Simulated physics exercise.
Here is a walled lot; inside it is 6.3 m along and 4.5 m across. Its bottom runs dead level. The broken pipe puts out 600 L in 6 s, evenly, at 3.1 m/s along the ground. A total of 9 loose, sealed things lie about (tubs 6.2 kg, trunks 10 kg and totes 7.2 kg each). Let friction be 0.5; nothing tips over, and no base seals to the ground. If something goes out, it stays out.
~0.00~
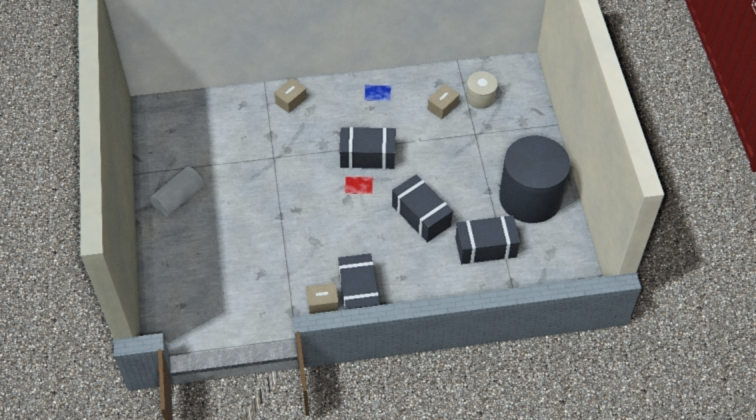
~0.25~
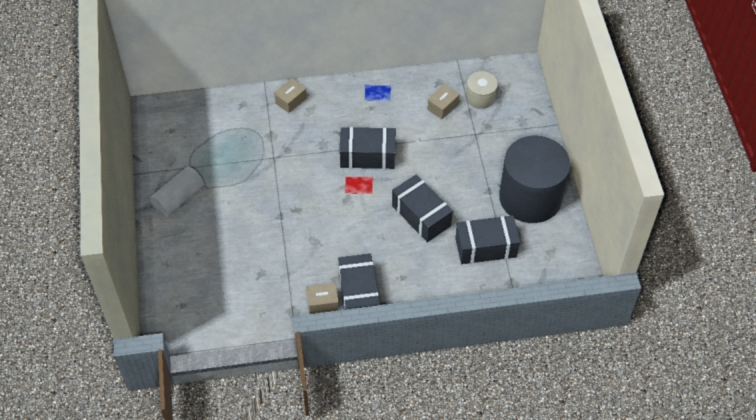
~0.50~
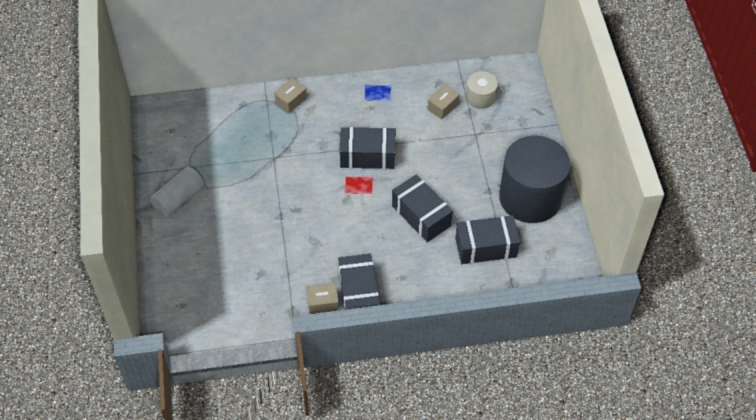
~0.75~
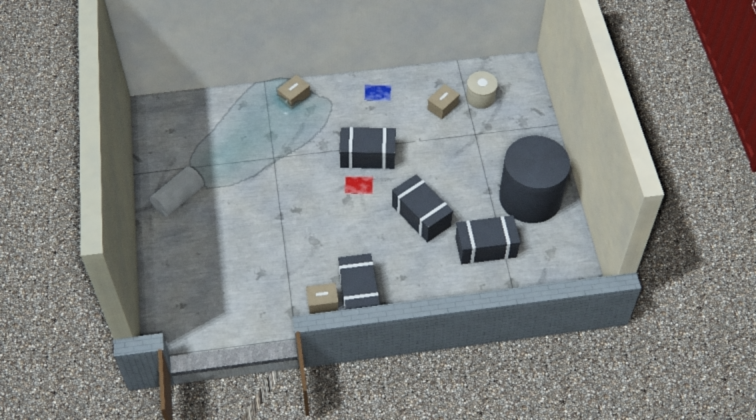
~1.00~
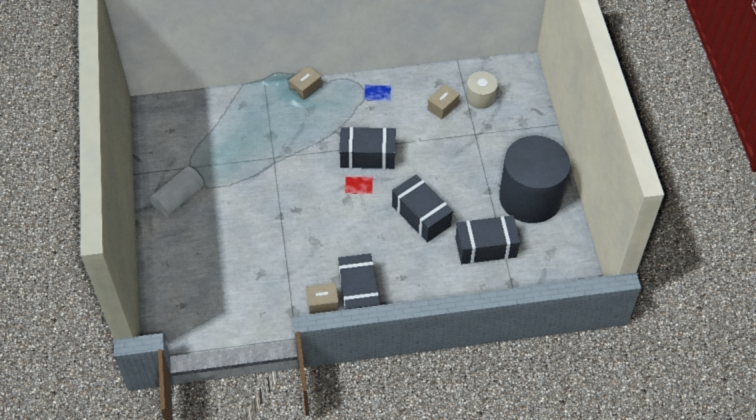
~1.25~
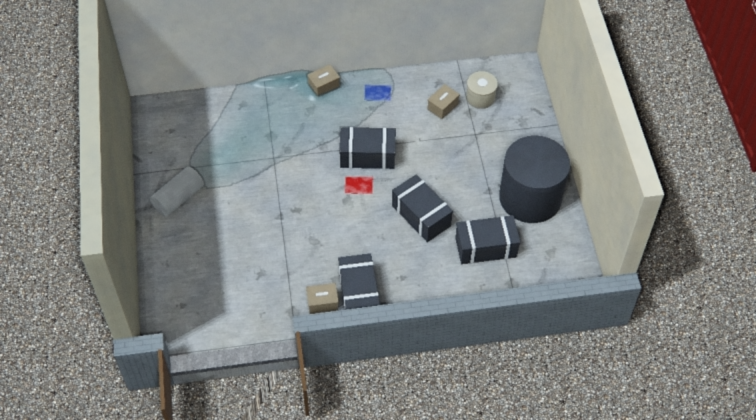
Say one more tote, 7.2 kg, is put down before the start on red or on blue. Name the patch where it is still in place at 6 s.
Red.
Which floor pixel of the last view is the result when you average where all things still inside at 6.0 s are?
Centre of the remaining things: Roughly (448, 195).
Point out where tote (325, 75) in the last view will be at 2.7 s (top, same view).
Estimated pixel: Around (469, 69).
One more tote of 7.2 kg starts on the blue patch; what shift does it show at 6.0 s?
About 250 cm.
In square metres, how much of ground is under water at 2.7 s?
Roughly 7.0 m2.
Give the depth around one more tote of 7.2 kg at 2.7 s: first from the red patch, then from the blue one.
Around 0 cm for the first start, around 5 cm for the second.
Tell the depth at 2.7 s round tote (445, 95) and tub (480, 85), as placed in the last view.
Roughly 3 and 2 cm.
After 1.8 s on red it would be 0 cm off in 0 cm of water; on blue it would be 33 cm off in 3 cm of water.
After 2.7 s on red it would be 0 cm off in 0 cm of water; on blue it would be 112 cm off in 5 cm of water.
After 4.2 s on red it would be 0 cm off in 0 cm of water; on blue it would be 239 cm off in 9 cm of water.
After 6.0 s on red it would be 0 cm off in 0 cm of water; on blue it would be 257 cm off in 12 cm of water.
